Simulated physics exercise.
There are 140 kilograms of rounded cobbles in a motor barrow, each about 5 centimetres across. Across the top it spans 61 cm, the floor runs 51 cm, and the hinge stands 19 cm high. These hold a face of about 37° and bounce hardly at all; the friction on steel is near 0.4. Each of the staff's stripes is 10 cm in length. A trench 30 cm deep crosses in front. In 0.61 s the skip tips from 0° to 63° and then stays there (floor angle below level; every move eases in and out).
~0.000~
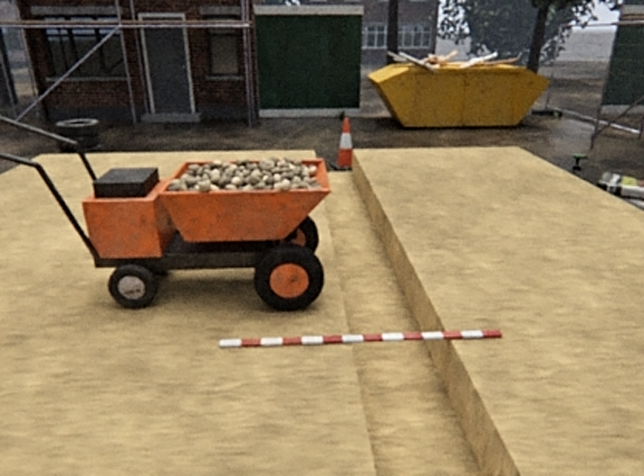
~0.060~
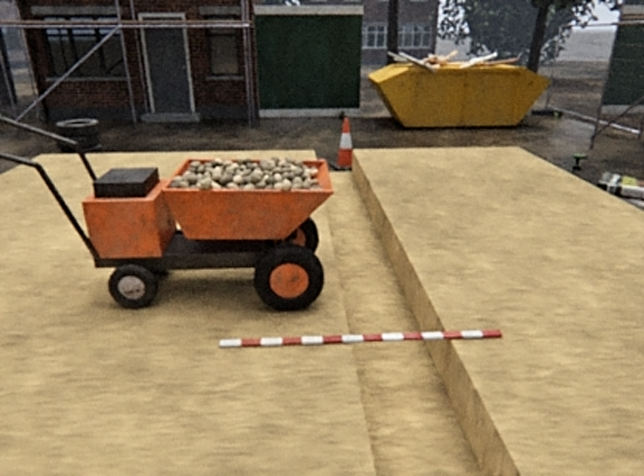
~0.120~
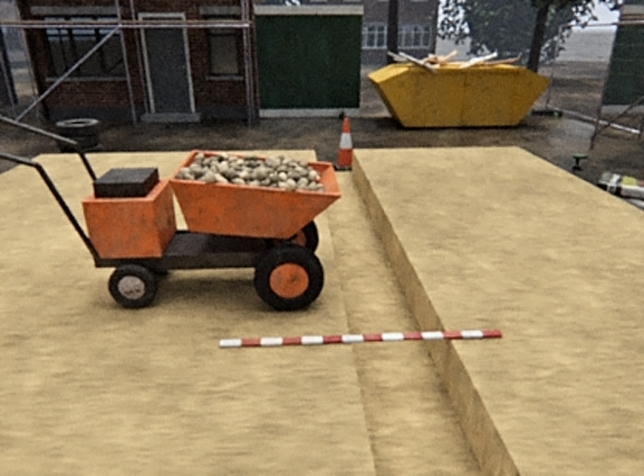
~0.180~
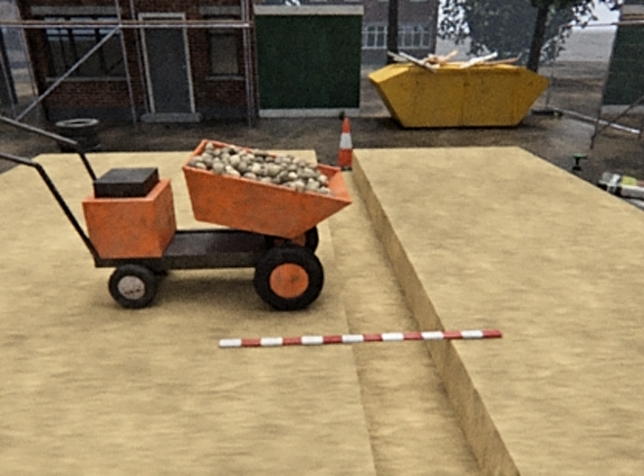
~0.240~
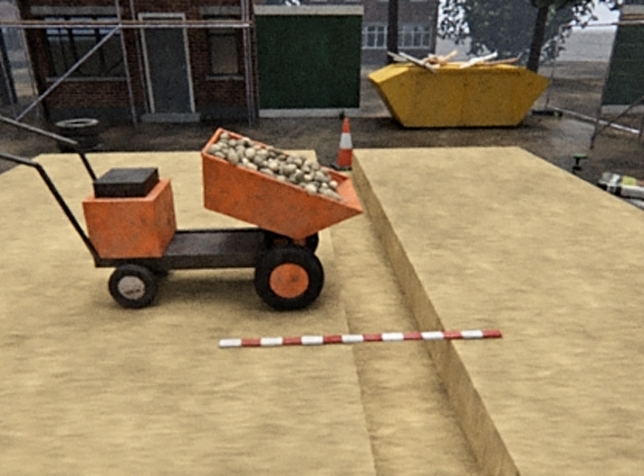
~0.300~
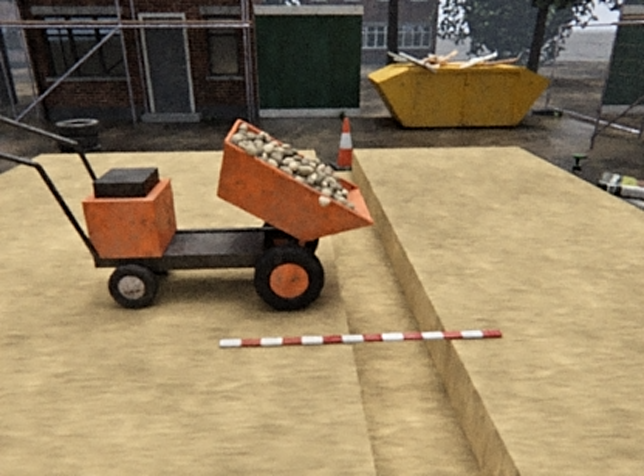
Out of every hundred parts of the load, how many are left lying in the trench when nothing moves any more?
Around 63 in every hundred.
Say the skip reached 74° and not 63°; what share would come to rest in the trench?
Near 65 per cent then.
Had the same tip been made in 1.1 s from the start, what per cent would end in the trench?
Expected share: Around 80%.
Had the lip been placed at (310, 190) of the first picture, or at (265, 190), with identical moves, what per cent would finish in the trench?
Some 85 and some 100 per cent, in that order.
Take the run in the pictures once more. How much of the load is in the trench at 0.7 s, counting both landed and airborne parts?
Some 20 per cent.
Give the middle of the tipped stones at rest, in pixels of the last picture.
The resting stones are centred at roughly (407, 304).
After 0.5 s the floor is at 53°; 100 % in the skip; the foremost stones are at (374, 226).
After 0.7 s the floor is at 63°; 77 % in the skip, 20 % in the trench, 3 % past the trench; the foremost stones are at (436, 277).
After 1.1 s the floor is at 63°; 30 % in the skip, 34 % in the trench, 37 % past the trench; the foremost stones are at (546, 282).
After 3.0 s the floor is at 63°; 0 % in the skip, 63 % in the trench, 37 % past the trench; the foremost stones are past the picture's edge.
